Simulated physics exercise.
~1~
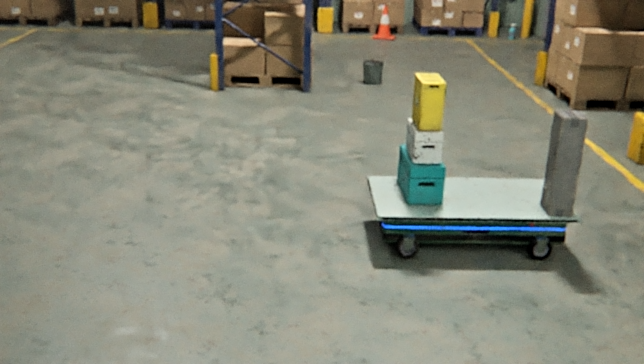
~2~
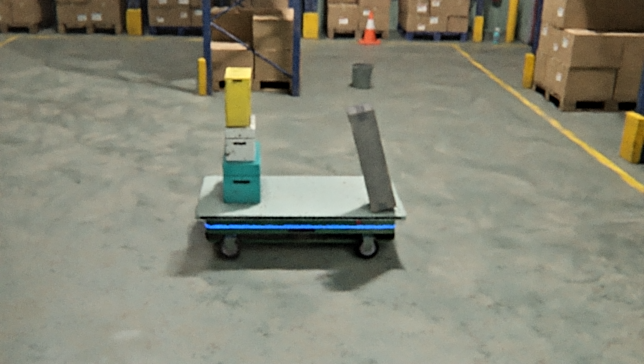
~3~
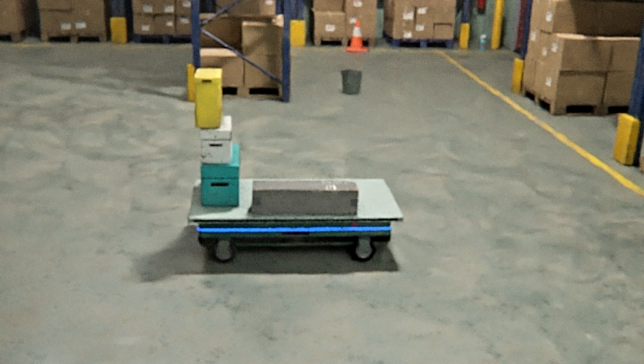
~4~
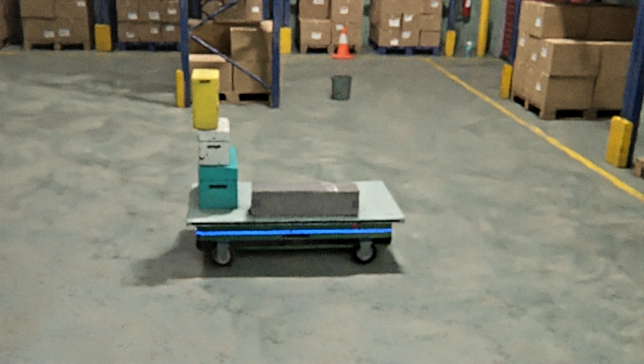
A cart rolls left and stops, its grey box toppling flat while the stacked boxes stay standing.
